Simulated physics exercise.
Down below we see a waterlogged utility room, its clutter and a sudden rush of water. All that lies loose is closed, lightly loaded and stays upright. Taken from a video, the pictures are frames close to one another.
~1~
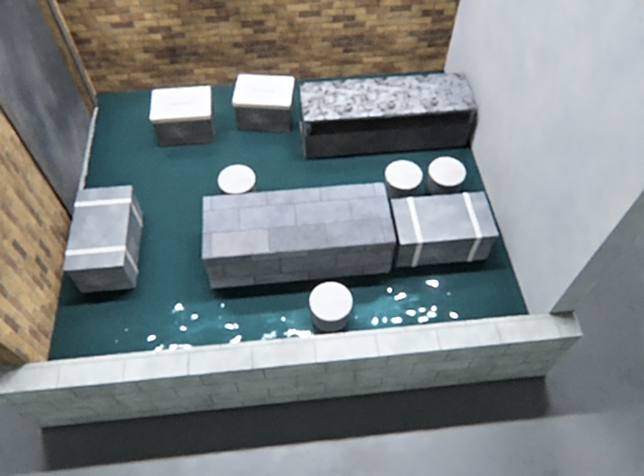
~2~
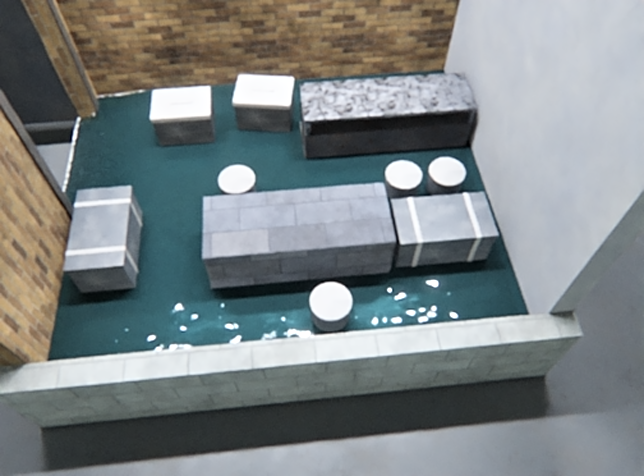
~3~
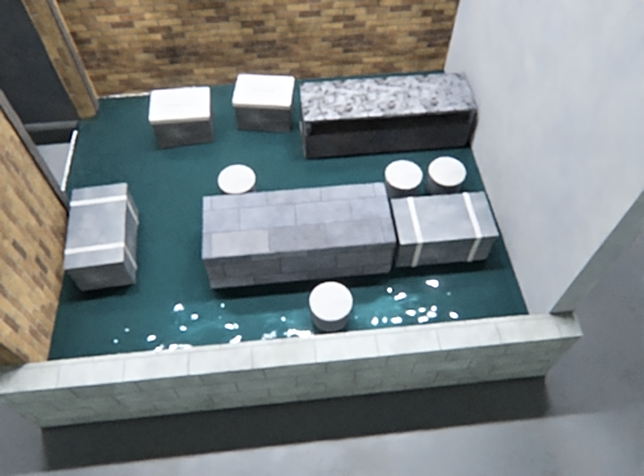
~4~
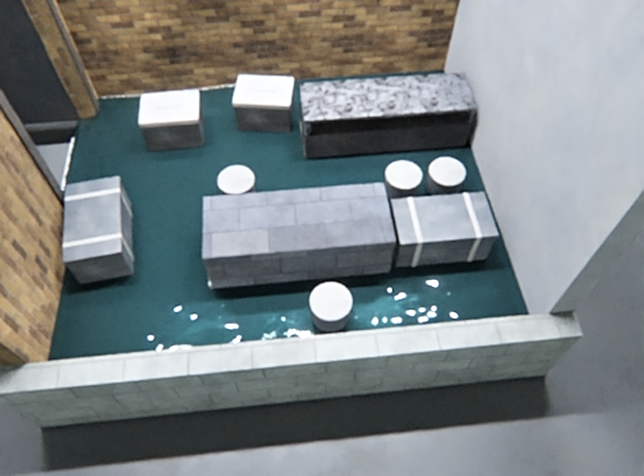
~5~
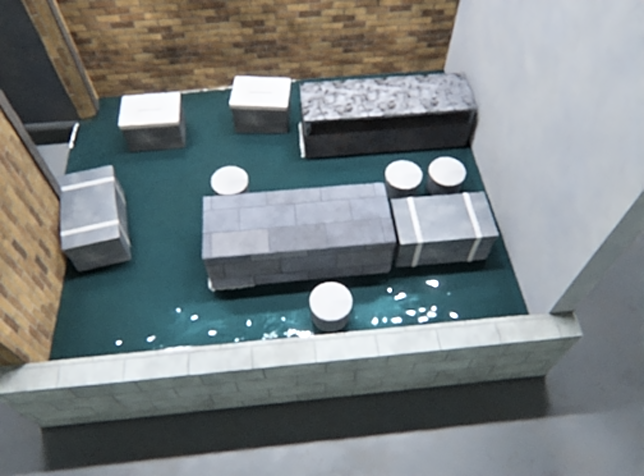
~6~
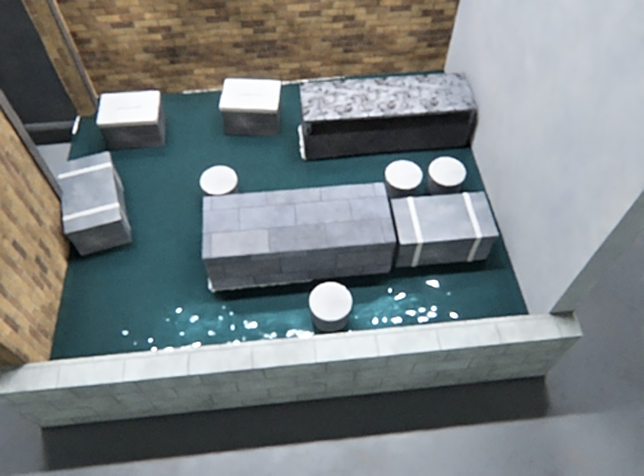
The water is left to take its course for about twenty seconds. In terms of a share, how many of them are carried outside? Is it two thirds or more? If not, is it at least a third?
By the look of it, the outflow takes one third to two thirds of the stuff.
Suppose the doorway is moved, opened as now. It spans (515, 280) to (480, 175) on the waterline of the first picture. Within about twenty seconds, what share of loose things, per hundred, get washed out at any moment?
80 %.
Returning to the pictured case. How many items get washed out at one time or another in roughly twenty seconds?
So, 5 of them.
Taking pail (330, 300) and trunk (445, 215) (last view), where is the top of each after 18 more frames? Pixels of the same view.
They should end up near (157, 311) and (428, 176) respectively.
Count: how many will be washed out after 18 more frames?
The total is 4.
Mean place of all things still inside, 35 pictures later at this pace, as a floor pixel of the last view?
That works out to about (223, 209) on the floor.
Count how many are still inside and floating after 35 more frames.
Count: 1.
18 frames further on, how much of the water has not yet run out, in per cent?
Roughly 52 in a hundred.
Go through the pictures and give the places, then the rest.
The first frame shows a chest at (181, 102), afloat; a trunk at (99, 226) floats; 0 of 8 have shifted.
The second frame shows a chest at (181, 102), afloat; a trunk at (99, 226), afloat; 0 of 8 have shifted.
The third frame shows a chest at (180, 103), afloat; a trunk at (97, 224), afloat, close to its start; 0 of 8 have shifted.
The fourth frame shows a chest at (169, 107) floats, close to its start; a trunk at (92, 217), afloat, close to its start; 2 of 8 have shifted.
The fifth frame shows a chest at (150, 109) floats, a stride from its start; a trunk at (88, 205) floats, close to its start; 3 of 8 have shifted.
The sixth frame shows a chest at (129, 107) floats, a stride from its start; a trunk at (88, 191) floats, a stride from its start; 4 of 8 have shifted.
A moment on, 2 of 8 are out; 6 afloat.
Next, 4 of 8 are out; 4 afloat.
Later, 5 of 8 are out; 1 afloat.
In the end, 5 of 8 are out; 1 afloat.
